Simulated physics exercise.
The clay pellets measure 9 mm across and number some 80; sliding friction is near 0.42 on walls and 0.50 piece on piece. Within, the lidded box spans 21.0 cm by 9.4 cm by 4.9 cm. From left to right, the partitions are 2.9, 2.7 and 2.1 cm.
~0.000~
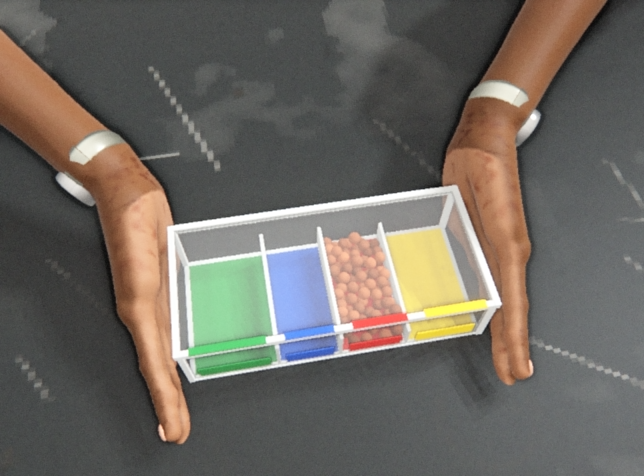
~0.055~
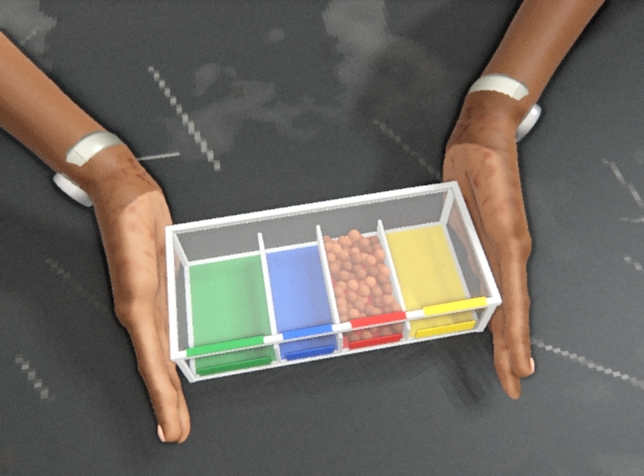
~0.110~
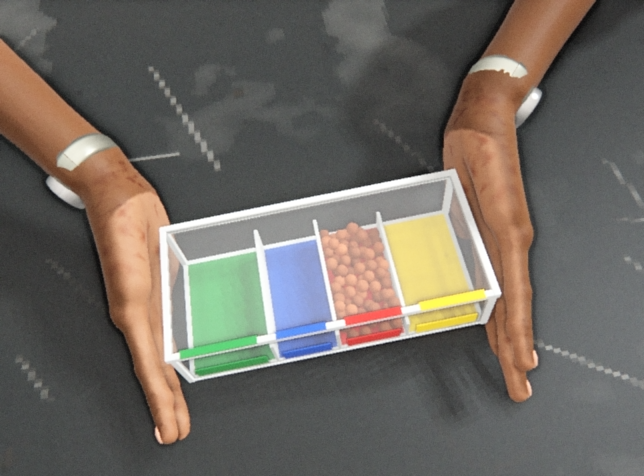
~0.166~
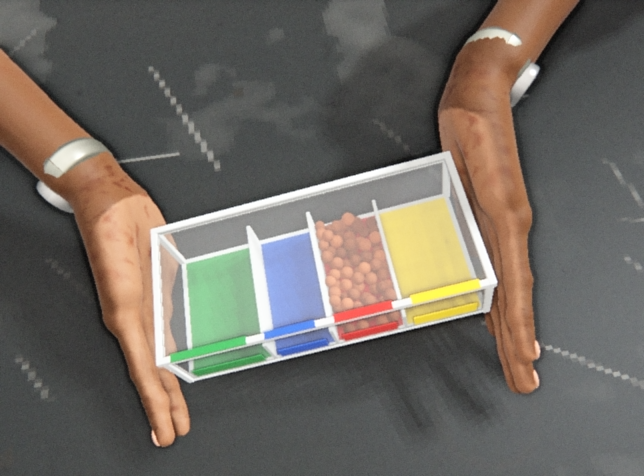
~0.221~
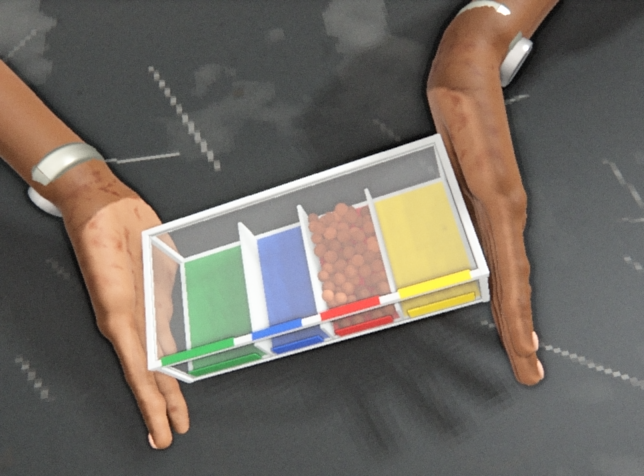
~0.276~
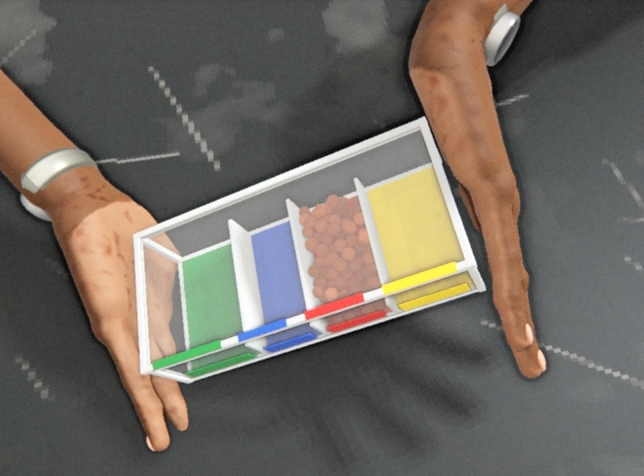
Over a dark, scuffed surface, two hands tilting a clear box of green, blue, red and yellow sections, its left end lower.
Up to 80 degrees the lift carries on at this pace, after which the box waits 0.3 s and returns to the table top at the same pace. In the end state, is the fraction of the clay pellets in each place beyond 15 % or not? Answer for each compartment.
Outcome: Red: Crosses the line; blue: Stays behind the line; green: Crosses the line; yellow: Stays behind the line.
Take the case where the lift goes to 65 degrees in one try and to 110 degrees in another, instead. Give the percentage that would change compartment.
I'd expect close to 10 and then close to 100 per cent.
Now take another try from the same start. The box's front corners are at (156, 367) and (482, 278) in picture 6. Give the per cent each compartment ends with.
Per cent by compartment: Red 85, blue 0, green 15, yellow 0.
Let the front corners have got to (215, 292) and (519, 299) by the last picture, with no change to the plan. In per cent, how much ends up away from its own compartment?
In that case some 30 per cent.
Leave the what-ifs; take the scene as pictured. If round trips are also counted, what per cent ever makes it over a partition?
The share is close to 25 percent.
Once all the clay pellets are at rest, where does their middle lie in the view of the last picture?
At about (343, 311).
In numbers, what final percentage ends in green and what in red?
The green one gets 25 per cent and the red one 75 per cent.
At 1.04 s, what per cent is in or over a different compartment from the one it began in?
20 percent.
After 1.04 s, tilt 80 degrees; red 80 %, blue 5 %, green 10 %.
After 1.55 s, tilt 41 degrees; red 75 %, green 25 %.
Then, at 2.13 s, tilt 0 degrees; red 75 %, green 25 %.
By 2.4 s all is still; red 75 %, blue 0 %, green 25 %, yellow 0 %.
